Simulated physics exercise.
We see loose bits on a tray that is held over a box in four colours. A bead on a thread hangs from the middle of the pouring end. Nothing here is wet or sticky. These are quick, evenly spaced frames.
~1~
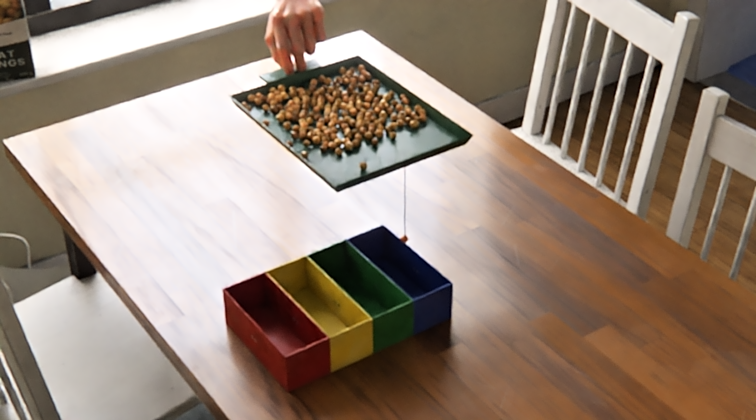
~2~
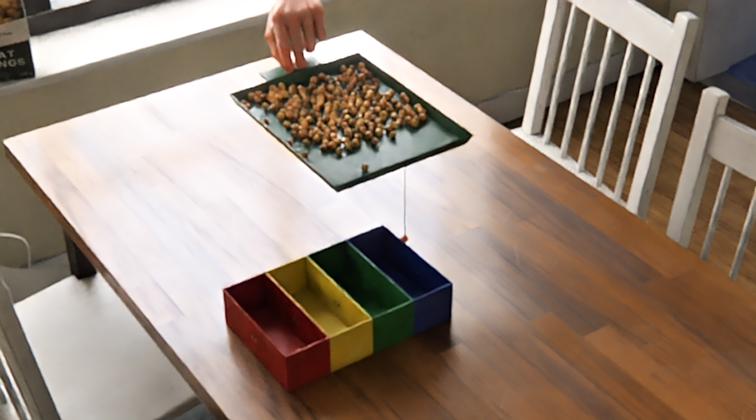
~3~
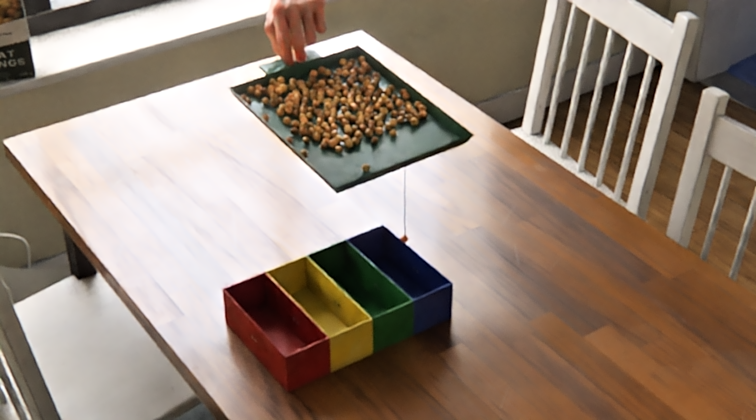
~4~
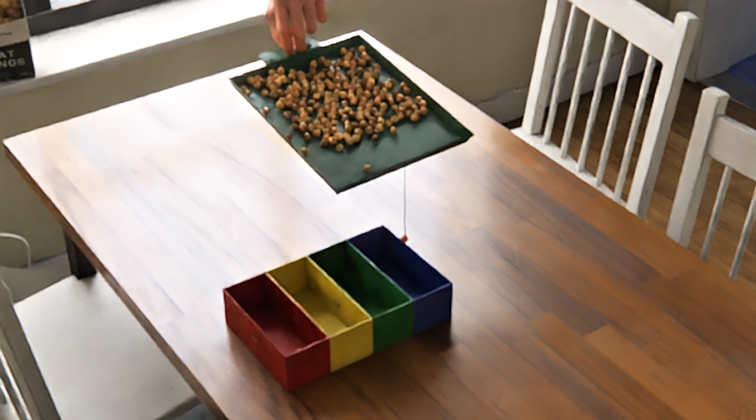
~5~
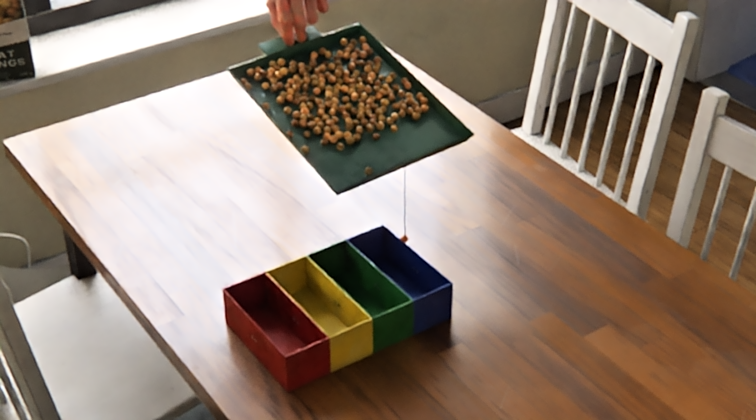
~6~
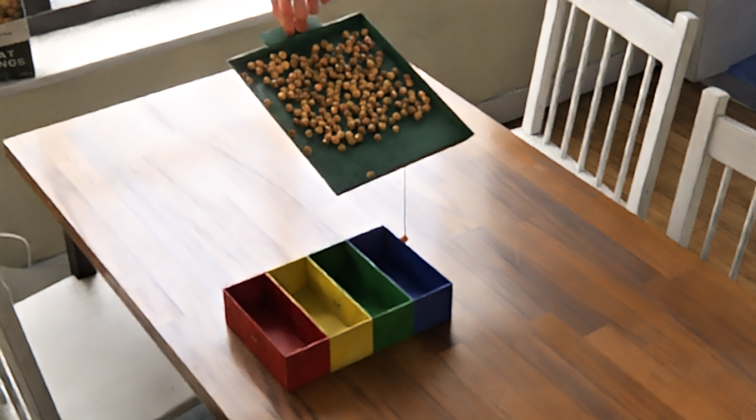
On a wooden table by white chairs, a hand steadily raising the back of a green tray of round wooden beads.
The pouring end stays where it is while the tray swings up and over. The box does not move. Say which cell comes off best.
Fullest: The green cell.
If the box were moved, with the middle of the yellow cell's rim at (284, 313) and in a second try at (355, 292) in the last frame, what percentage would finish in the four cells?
The first gives 60 %, the second 90 %.
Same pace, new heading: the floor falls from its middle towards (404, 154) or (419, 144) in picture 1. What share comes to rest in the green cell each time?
Near 0 % and 0 %.
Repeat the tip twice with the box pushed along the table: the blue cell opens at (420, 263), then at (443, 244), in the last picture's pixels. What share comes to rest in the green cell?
Near 40 % and 30 %.
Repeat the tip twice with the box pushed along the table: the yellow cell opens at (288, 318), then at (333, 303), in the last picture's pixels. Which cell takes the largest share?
The first try: The blue one. The second: That green cell.
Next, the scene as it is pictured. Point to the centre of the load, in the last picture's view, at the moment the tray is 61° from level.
Around (380, 264).
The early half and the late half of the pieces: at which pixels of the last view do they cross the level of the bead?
At about (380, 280), then at (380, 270).
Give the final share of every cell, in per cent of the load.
In per cent, red cell 0, yellow cell 20, green cell 40 and blue cell 30.
Shortly afterwards, tray tipped steeply; near a third on the tray; near a quarter in the green cell; near a quarter in the blue cell; a little in the yellow cell; only a few in the red cell; a little falling or outside the box.
Next, tray tipped past a quarter turn; near a third in the green cell; near a quarter in the blue cell; near a quarter in the yellow cell; only a few in the red cell; a little falling or outside the box.
Some moments later, tray tipped past a quarter turn; near a third in the green cell; near a quarter in the blue cell; near a quarter in the yellow cell; only a few in the red cell; a little falling or outside the box.
In the end, tray tipped past a quarter turn; near a third in the green cell; near a quarter in the blue cell; near a quarter in the yellow cell; only a few in the red cell; a little outside the box.
